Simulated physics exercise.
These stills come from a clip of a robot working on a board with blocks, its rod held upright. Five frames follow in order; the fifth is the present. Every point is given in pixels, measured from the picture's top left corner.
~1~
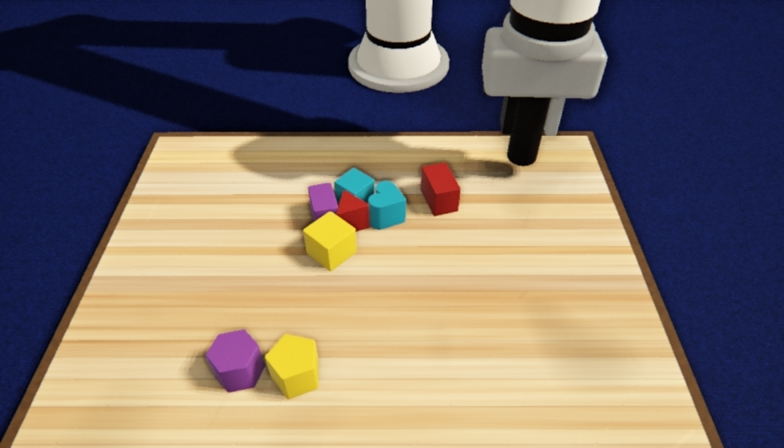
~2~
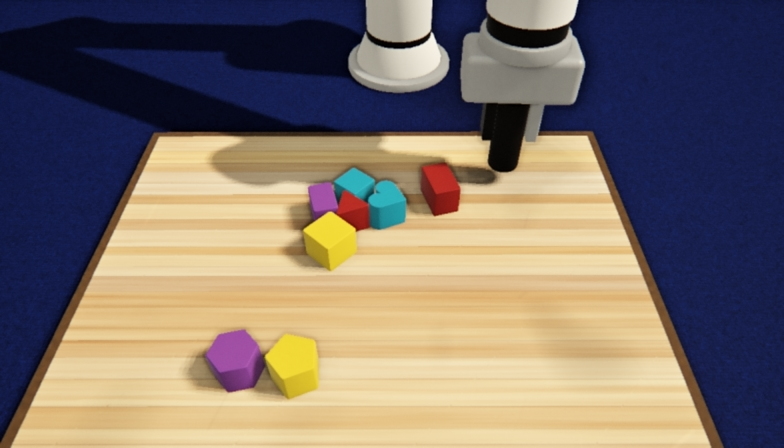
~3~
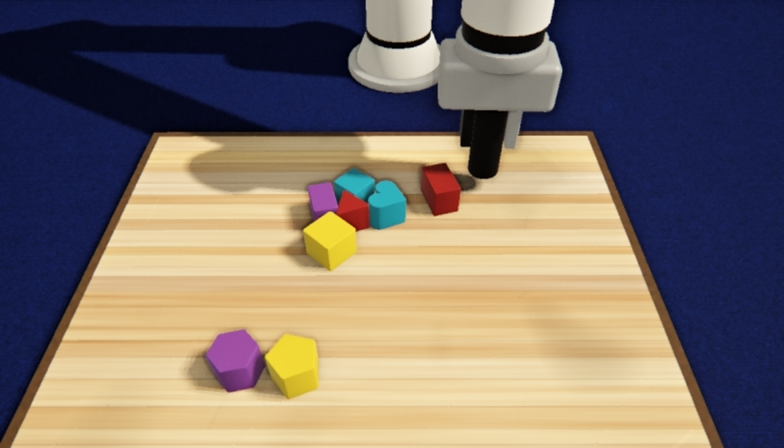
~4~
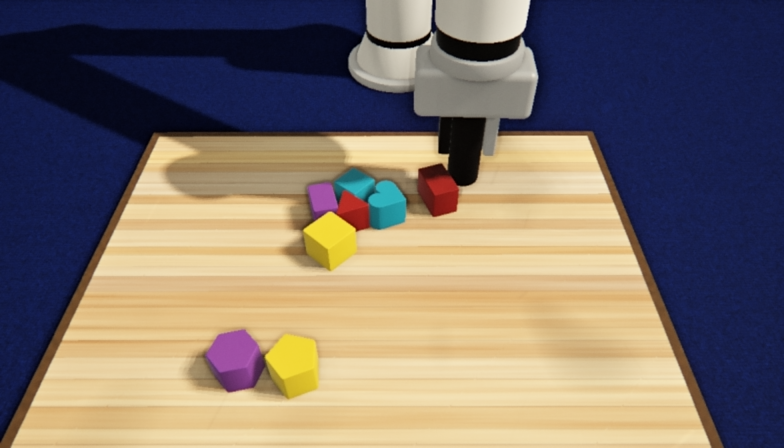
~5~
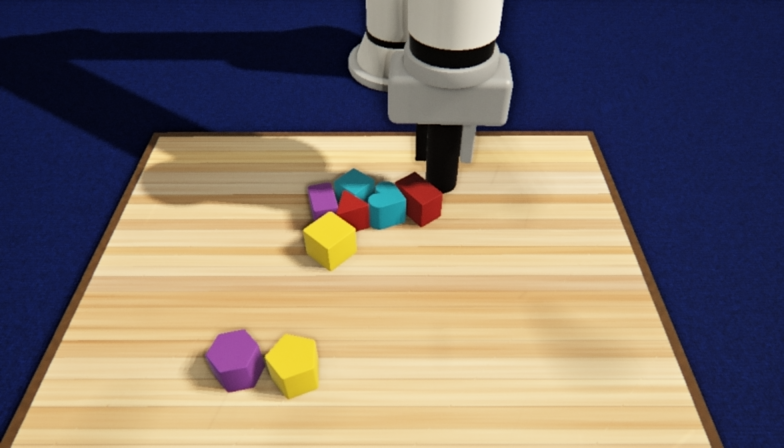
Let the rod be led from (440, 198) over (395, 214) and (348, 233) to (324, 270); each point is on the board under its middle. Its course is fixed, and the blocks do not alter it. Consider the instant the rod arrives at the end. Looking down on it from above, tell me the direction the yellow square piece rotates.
Clockwise rotation.
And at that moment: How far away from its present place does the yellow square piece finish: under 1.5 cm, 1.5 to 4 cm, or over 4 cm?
It shifts by more than 4 cm.
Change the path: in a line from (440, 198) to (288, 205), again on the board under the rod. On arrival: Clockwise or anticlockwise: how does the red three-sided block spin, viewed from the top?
Clockwise.
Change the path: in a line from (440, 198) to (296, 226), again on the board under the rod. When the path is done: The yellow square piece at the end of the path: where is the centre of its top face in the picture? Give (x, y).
The middle of the upper face of the yellow square piece will lie at about (306, 252) in the picture.
On the path given first. One third of the way, rod at (394, 201); yellow square piece at (311, 239), turned 15° anticlockwise; red three-sided block at (323, 218), turned 50° clockwise; turquoise heart at (351, 223), turned 30° anticlockwise; red rectangular block at (373, 208), turned 20° anticlockwise.
Two thirds of the way, rod at (346, 220); yellow square piece at (294, 254), turned 40° clockwise; red three-sided block at (309, 220), turned 65° clockwise; turquoise heart at (335, 257), turned 60° anticlockwise; red rectangular block at (341, 233), turned 45° anticlockwise.
At the end, rod at (322, 257); yellow square piece at (283, 259), turned 35° clockwise; red three-sided block at (301, 221), turned 65° clockwise; turquoise heart at (343, 296), turned 85° anticlockwise; red rectangular block at (334, 271), turned 75° anticlockwise.
